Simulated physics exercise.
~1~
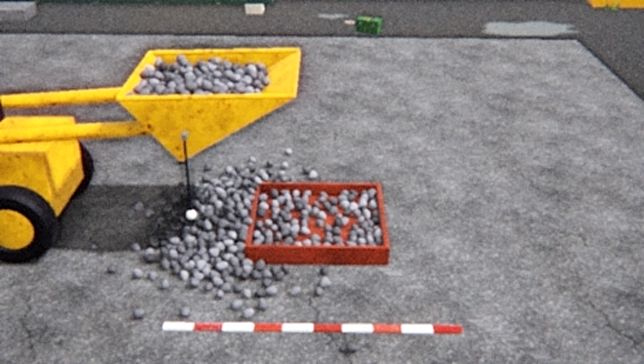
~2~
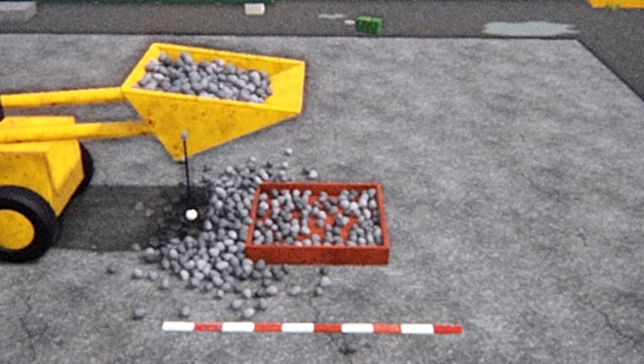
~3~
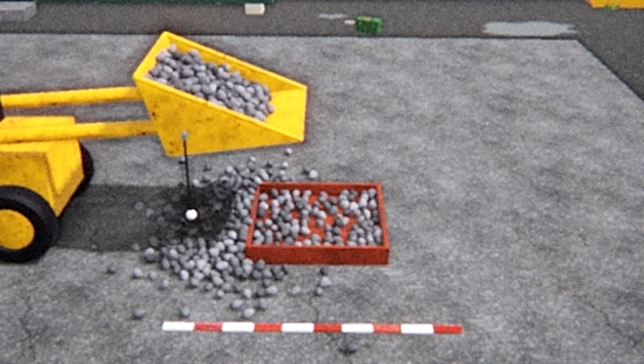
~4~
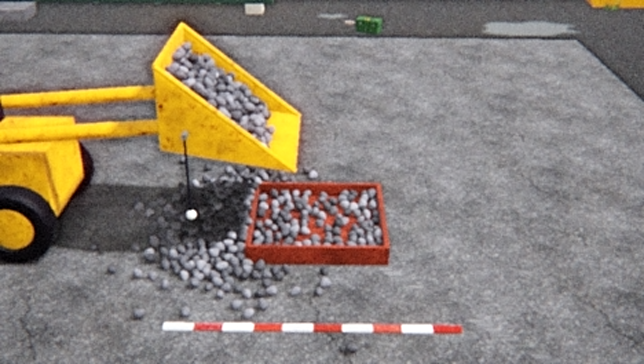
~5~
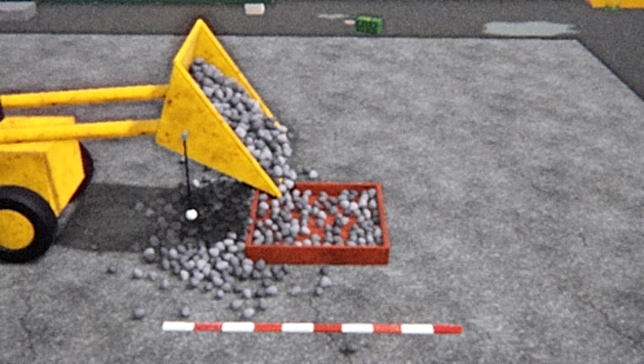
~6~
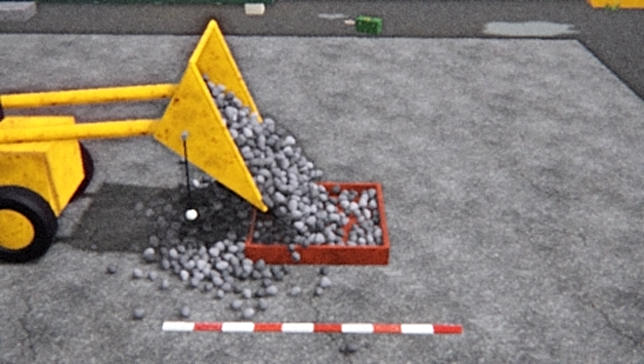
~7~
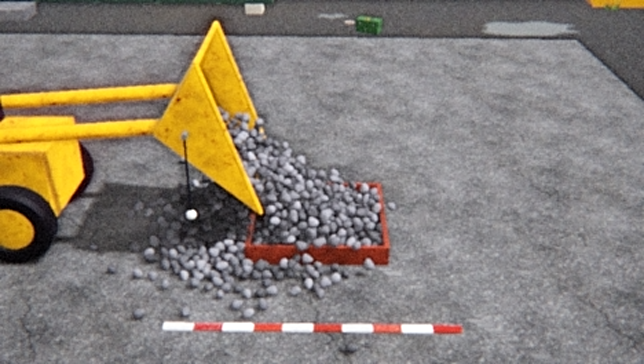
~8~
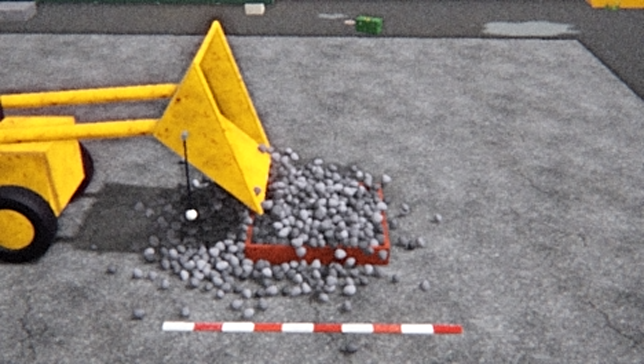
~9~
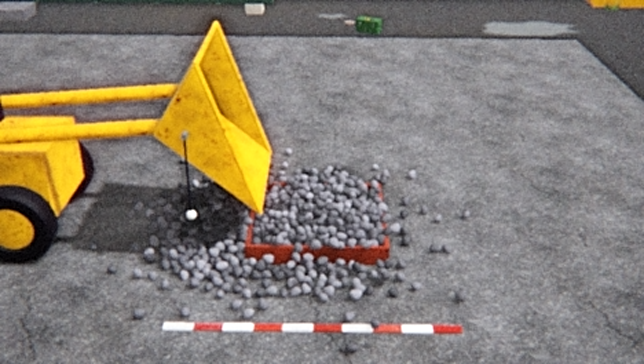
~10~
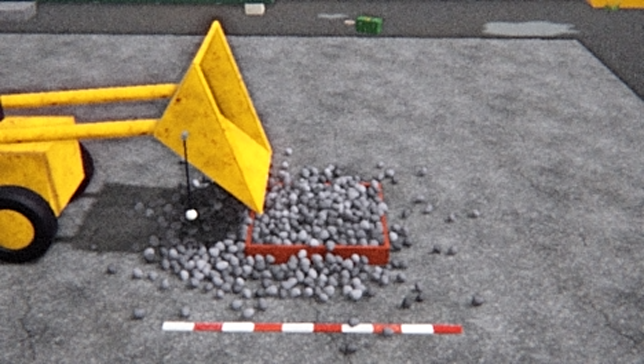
A yellow loader bucket tips grey stones into a red bin, heaping it and scattering some around.
